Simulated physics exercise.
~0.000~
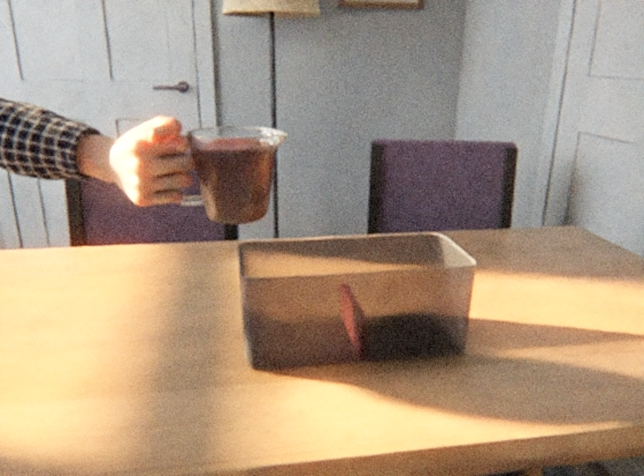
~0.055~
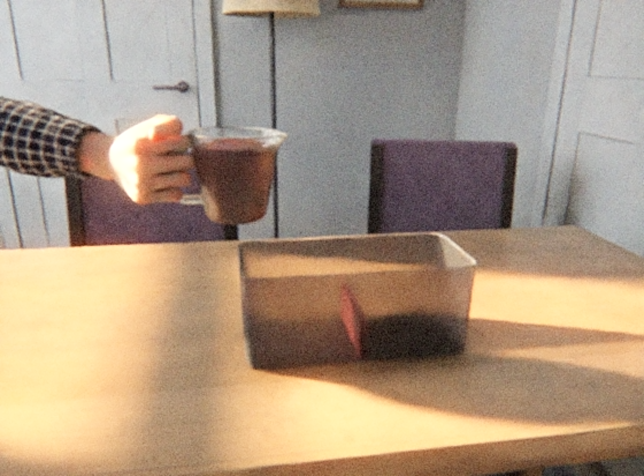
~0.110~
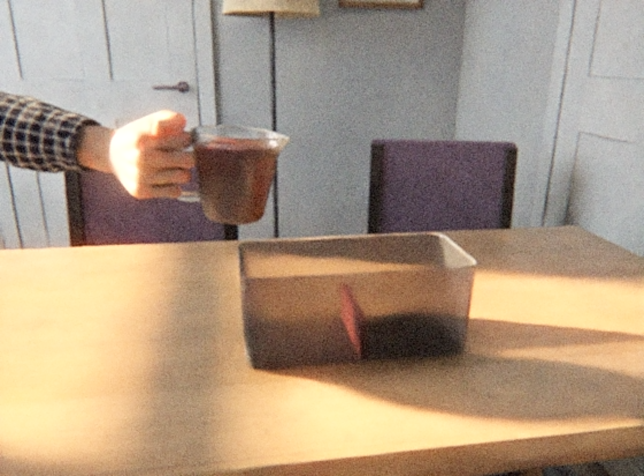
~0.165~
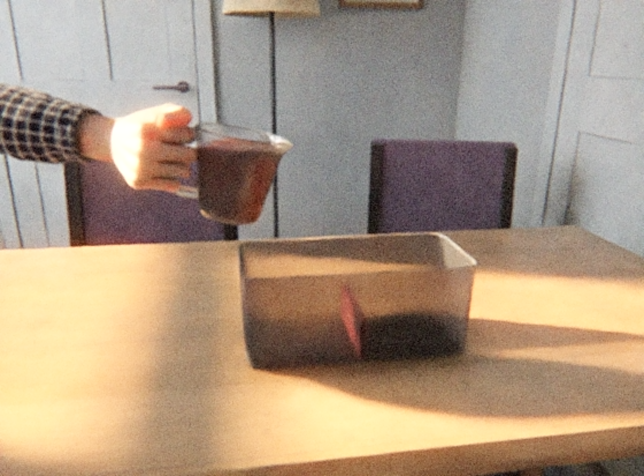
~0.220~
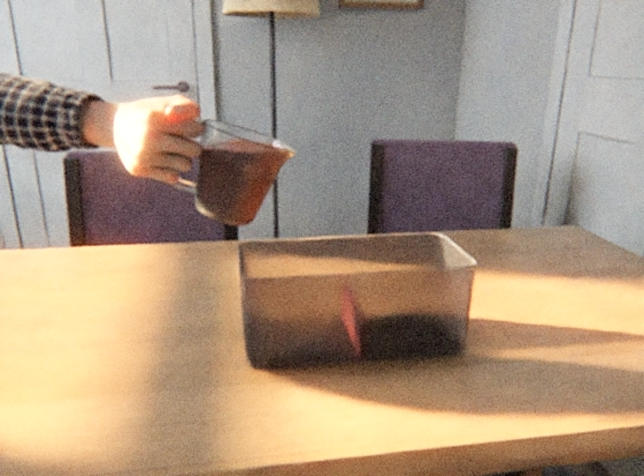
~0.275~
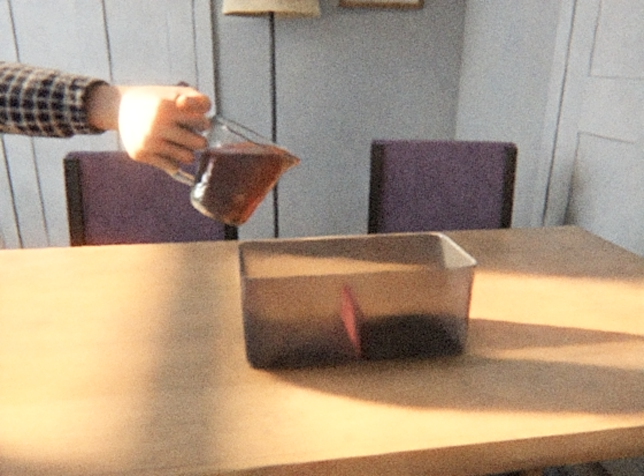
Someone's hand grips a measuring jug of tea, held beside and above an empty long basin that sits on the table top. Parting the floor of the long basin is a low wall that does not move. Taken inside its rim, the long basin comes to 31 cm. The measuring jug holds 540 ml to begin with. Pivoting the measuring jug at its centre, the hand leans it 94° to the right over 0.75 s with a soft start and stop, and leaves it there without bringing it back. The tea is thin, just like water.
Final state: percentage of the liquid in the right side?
Approximately 5 %.
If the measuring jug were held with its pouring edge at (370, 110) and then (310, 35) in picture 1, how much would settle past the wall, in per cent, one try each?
It comes to 95 per cent, and then 90 per cent.
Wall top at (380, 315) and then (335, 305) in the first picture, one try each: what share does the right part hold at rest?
I'd put it at about 15 per cent for the first and about 55 per cent for the second.
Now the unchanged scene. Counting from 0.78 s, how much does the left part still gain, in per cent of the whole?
Around 26 in a hundred.
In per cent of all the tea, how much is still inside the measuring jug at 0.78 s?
Close to 16 percent of the total.
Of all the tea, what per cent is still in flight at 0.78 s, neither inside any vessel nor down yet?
I'd say some 12 per cent is in the air.
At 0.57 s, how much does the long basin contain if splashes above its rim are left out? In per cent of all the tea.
Around 20%.
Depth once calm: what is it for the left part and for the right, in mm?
The left ends up at roughly 26 mm, with the right at roughly 2 mm.
Then, 0.57 s in, the tilt is 81° and 57 per cent is still to pour, 18 is left of the wall and 2 right of it.
Then, 0.78 s in, the tilt is 94° and 15 per cent is still to pour, 68 is left of the wall and 4 right of it.
Then, 1.01 s in, the tilt is 94° and 2 per cent is still to pour, 90 is left of the wall and 5 right of it.
Then, 1.25 s in, the tilt is 94° and 0 per cent is still to pour, 93 is left of the wall and 5 right of it.
Finally, 94 per cent lies left of the wall, 5 right of it and 1 outside.
